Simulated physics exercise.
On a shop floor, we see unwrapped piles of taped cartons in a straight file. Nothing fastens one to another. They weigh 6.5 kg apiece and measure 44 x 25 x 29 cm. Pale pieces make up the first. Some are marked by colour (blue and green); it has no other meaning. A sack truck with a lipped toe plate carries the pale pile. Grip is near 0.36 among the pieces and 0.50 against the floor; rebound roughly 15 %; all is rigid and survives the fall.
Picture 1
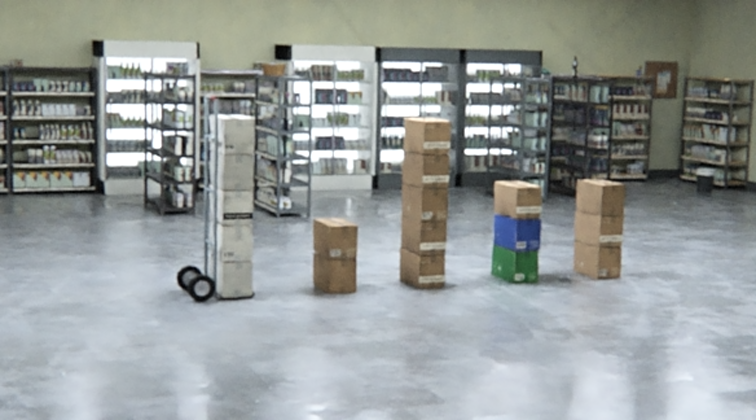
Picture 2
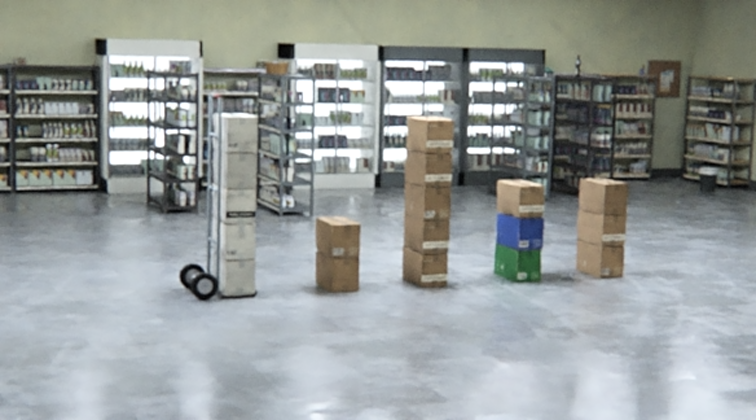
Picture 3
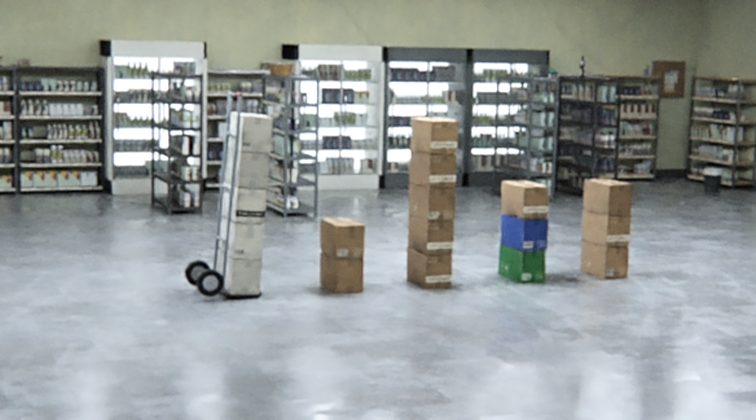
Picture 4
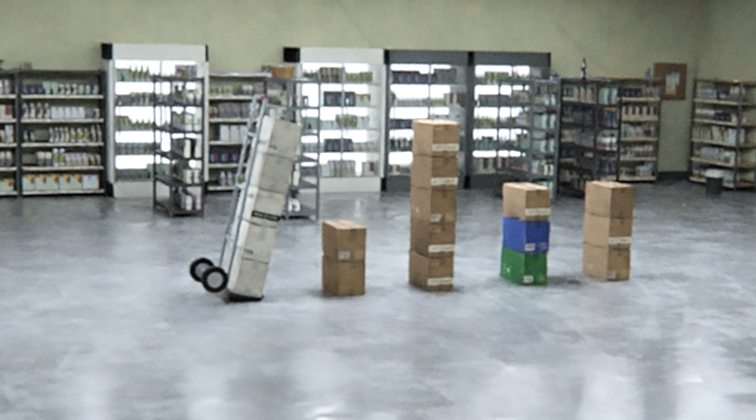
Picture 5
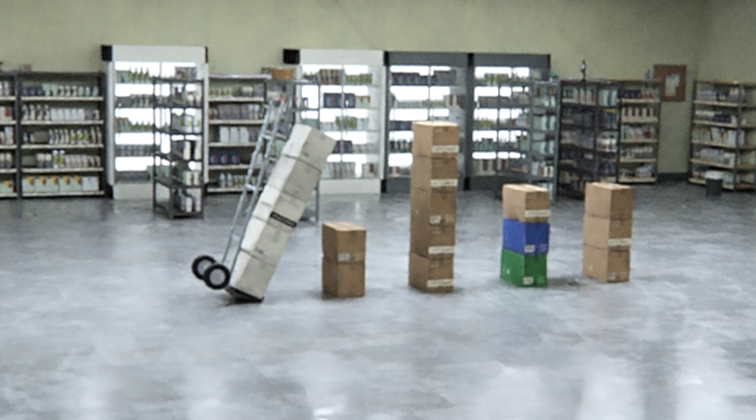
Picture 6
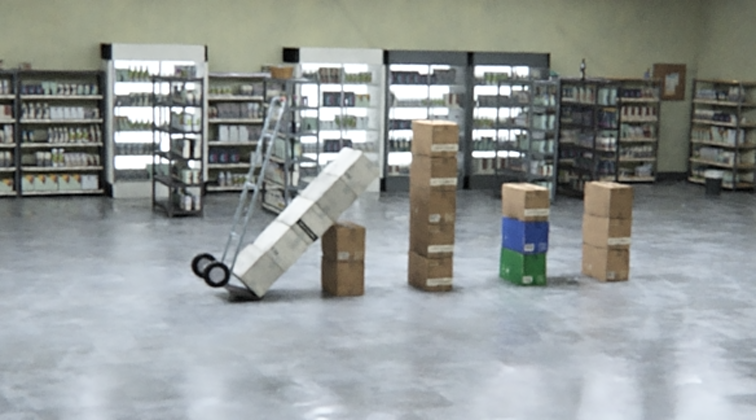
A tall pile of pale cartons stands upright on a sack truck, left of four shorter or similar stacks on a shop floor. Truck and pile tilt rightward together, then the pale cartons lean away from the frame, slanting steeply over the neighbouring short brown stack while the others stay still.
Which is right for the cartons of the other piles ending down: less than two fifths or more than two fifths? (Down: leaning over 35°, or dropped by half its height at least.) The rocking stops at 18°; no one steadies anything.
It comes to fewer than two in five.
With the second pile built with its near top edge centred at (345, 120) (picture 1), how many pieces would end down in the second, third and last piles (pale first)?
Then second 5, third 5, last 2.
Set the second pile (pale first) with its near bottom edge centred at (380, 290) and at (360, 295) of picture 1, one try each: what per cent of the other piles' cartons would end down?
About 70 and 0 per cent.
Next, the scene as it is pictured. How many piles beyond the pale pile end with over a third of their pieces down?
1 of them.
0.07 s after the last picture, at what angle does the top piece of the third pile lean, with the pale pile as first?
It leans some 0°.
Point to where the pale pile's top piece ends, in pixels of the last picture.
Near (405, 272).
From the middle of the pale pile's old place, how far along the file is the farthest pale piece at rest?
About 160 cm.
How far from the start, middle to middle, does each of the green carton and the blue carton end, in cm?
Green 0, blue 0.
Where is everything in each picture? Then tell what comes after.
In the first picture (each place is the centre of the face we see best), truck frame (216, 139) 0° forward; blue carton (529, 235); green carton (527, 268); the others all in place.
The second picture shows truck frame (220, 137) 0° forward; blue carton (531, 234).
The third picture shows truck frame (237, 136) 5° forward, top of the pale pile leaning 4°; blue carton (536, 235); the others all in place.
The fourth picture shows truck frame (258, 137) 12° forward, top of the pale pile leaning 13°; blue carton (538, 237); the others all in place.
The fifth picture shows truck frame (273, 139) 17° forward, top of the pale pile leaning 26°; blue carton (537, 239); the others all in place.
The sixth picture shows truck frame (274, 137) 18° forward, top of the pale pile leaning 45°; blue carton (537, 238); green carton (535, 270); the others all in place.
Then, 0.07 s later than the last frame, 5 of the pale pile down; none of the 13 other cartons down.
Then, 0.21 s later than the last frame, 5 of the pale pile down; none of the 13 other cartons down, 2 disturbed.
Then, 0.37 s later than the last frame, 5 of the pale pile down; none of the 13 other cartons down, 5 disturbed.
Then, 0.75 s later than the last frame, 5 of the pale pile down; 1 of the 13 other cartons down.
When it is over, 5 of the pale pile down; 1 of the 13 other cartons down; blue carton unmoved; green carton unmoved. That is 8 per cent. In pixels of the last frame, middles, blue carton near (525, 234), green carton near (523, 266).
